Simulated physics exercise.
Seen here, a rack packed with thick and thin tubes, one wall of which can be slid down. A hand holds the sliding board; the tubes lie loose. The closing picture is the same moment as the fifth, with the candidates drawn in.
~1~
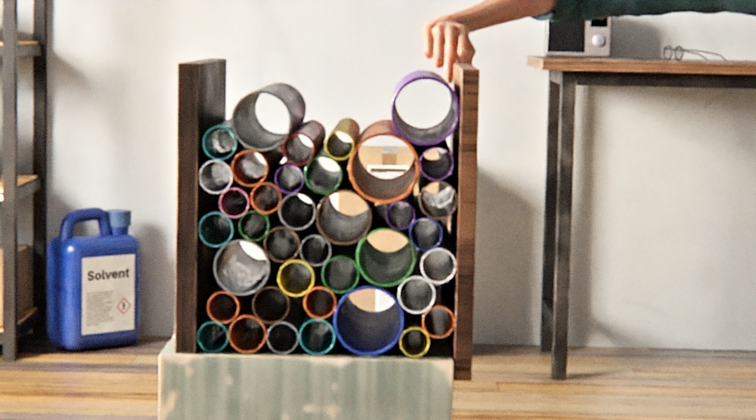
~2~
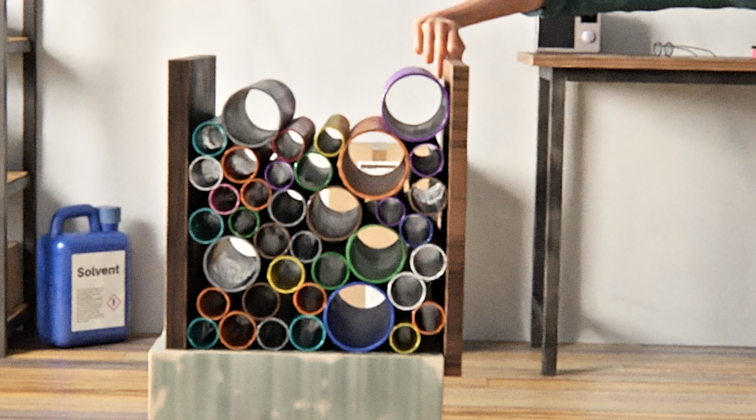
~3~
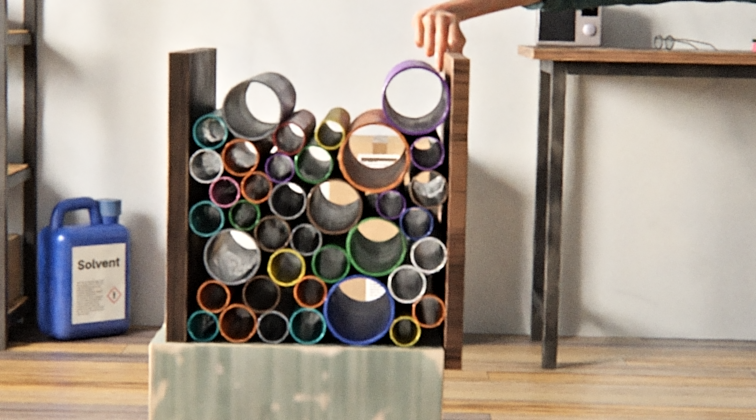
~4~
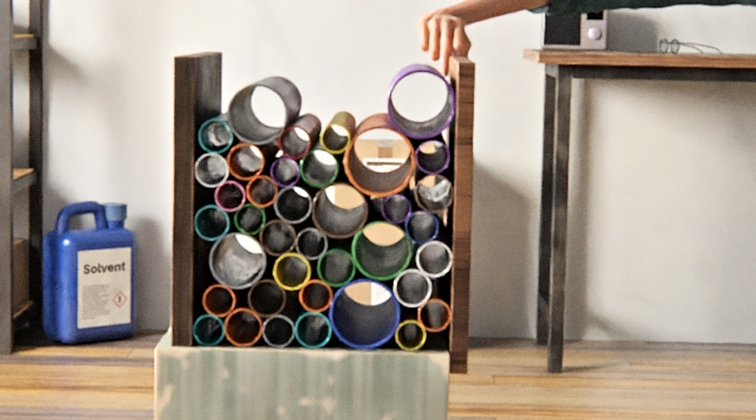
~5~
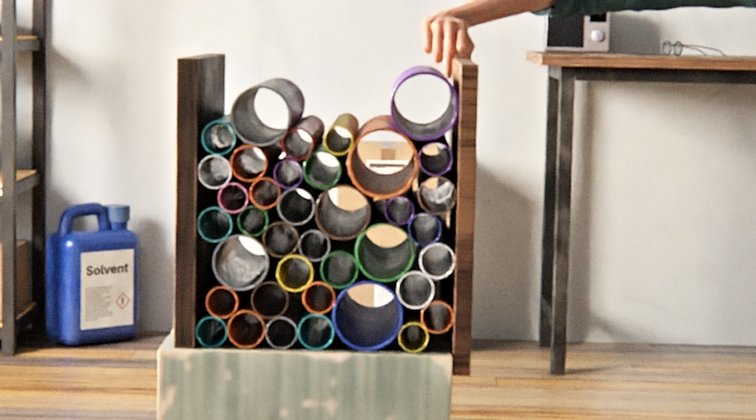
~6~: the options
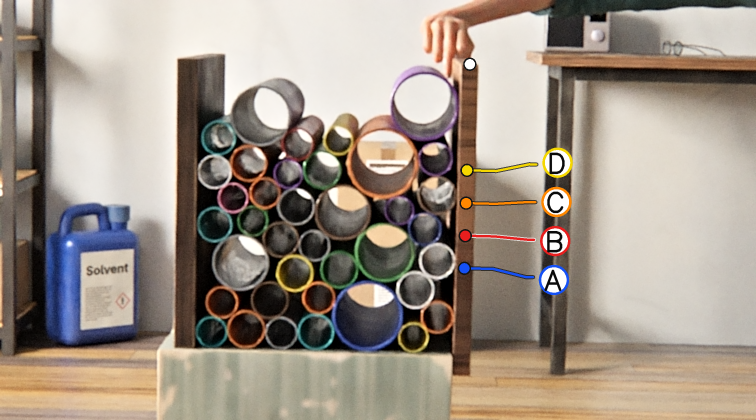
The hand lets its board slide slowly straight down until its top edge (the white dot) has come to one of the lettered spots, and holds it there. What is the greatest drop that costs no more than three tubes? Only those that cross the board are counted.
At most to B.
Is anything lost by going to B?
Yes, at B.
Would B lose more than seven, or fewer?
It loses fewer than seven.
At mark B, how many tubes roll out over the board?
At B the number is three.
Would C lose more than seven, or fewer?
It loses fewer than seven.
On the marked copy, A at (465, 268); B at (465, 236); C at (466, 203); D at (467, 170); the white dot at (470, 64).
Taking B. A third of the way, top of the board (458, 138).
Two thirds of the way, top of the board (456, 221).
When it is over, top of the board (456, 235), three out over the board.
As for the rest, A four out over the board; C none out over the board; D none out over the board.
